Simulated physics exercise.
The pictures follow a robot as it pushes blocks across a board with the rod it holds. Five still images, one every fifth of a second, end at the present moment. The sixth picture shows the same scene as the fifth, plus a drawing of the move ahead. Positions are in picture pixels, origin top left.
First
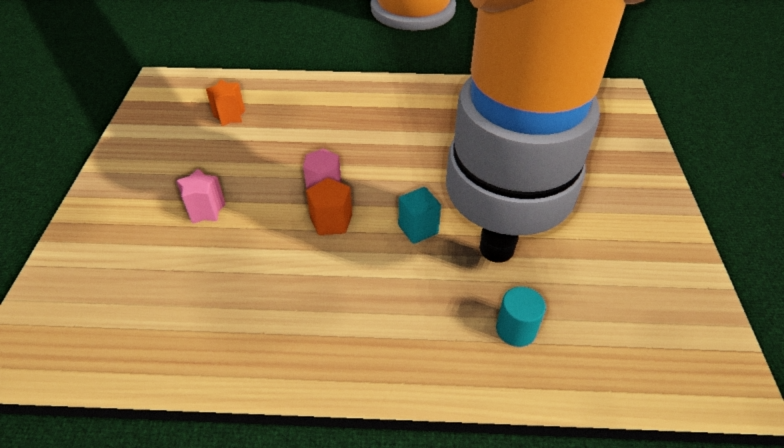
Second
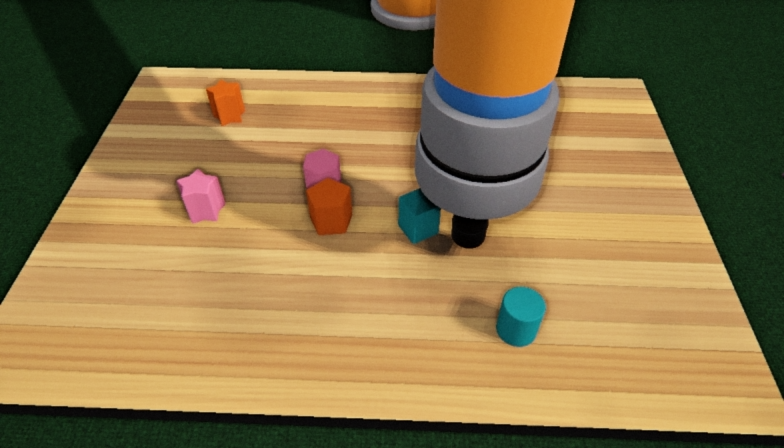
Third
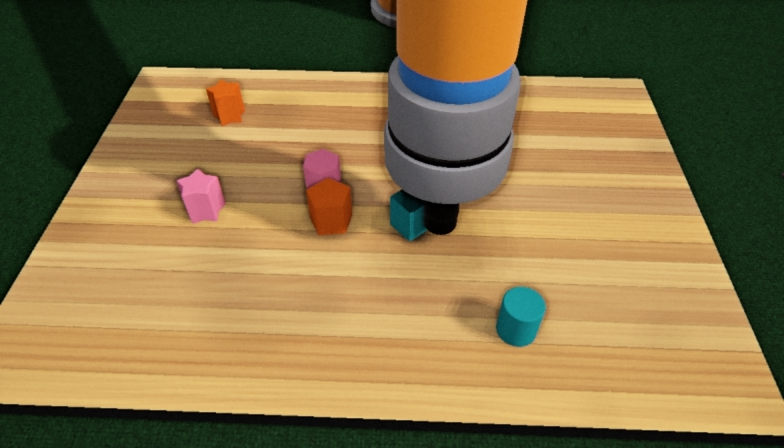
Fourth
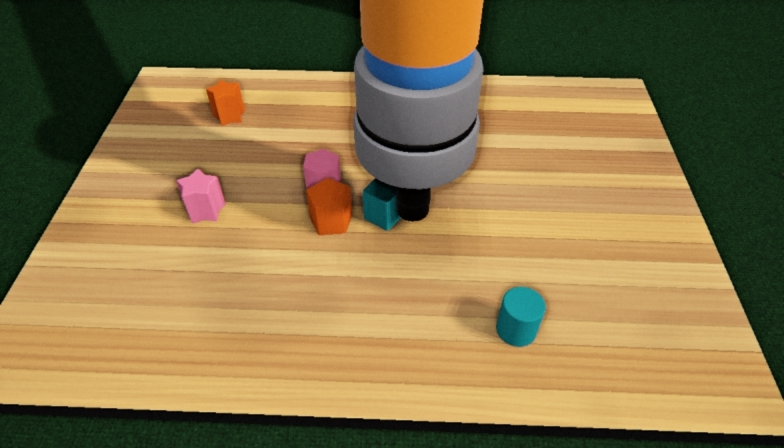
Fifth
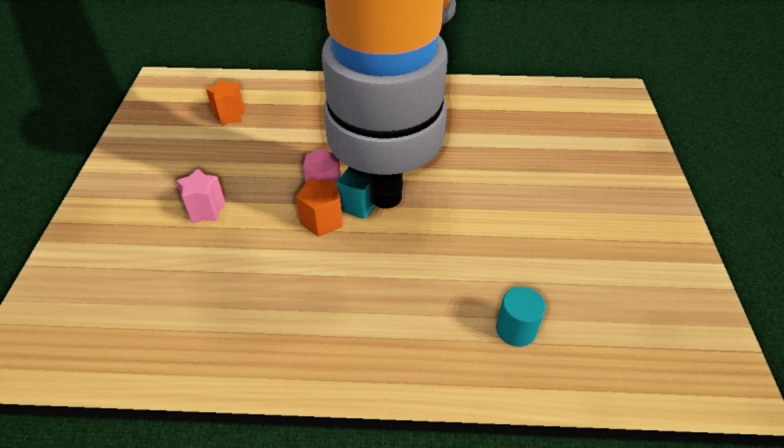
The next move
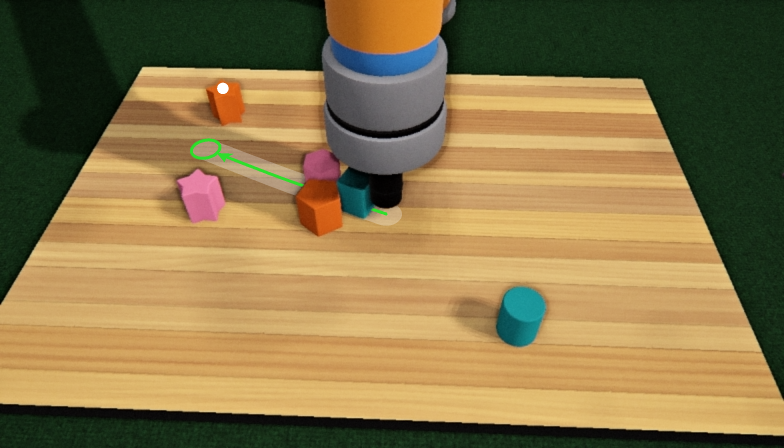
The orange and gray robot arm moved left across the wooden board, its black tip pushing a turquoise block up against the dark orange block beside a pink one and nudging that orange block slightly.
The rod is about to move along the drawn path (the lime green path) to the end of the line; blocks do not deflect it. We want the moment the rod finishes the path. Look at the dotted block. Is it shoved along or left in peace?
It ends up somewhere else.
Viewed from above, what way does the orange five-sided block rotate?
I'd predict that, seen from above, the orange five-sided block rotates counter-clockwise.
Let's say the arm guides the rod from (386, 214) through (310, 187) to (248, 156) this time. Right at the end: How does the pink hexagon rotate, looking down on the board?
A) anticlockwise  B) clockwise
That would be B.
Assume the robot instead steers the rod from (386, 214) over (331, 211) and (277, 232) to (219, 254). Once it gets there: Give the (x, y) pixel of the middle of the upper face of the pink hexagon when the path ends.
The middle of its upper face will lie at (293, 147).
Path on the board, straight from (386, 214) to (206, 149); the dot is on the orange star block.
On the path given first. One third of the way, rod at (318, 176); orange five-sided block at (310, 191), turned 35° anticlockwise; pink hexagon at (269, 139), turned 20° clockwise; turquoise square block at (290, 155).
Two thirds of the way, rod at (256, 154); orange five-sided block at (310, 191), turned 35° anticlockwise; pink hexagon at (224, 113), turned 45° clockwise; turquoise square block at (231, 131), turned 20° clockwise.
At the end, rod at (201, 133); orange star block at (220, 81), turned 65° clockwise; orange five-sided block at (310, 191), turned 35° anticlockwise; pink hexagon at (191, 91), turned 100° clockwise; turquoise square block at (177, 111), turned 20° clockwise.
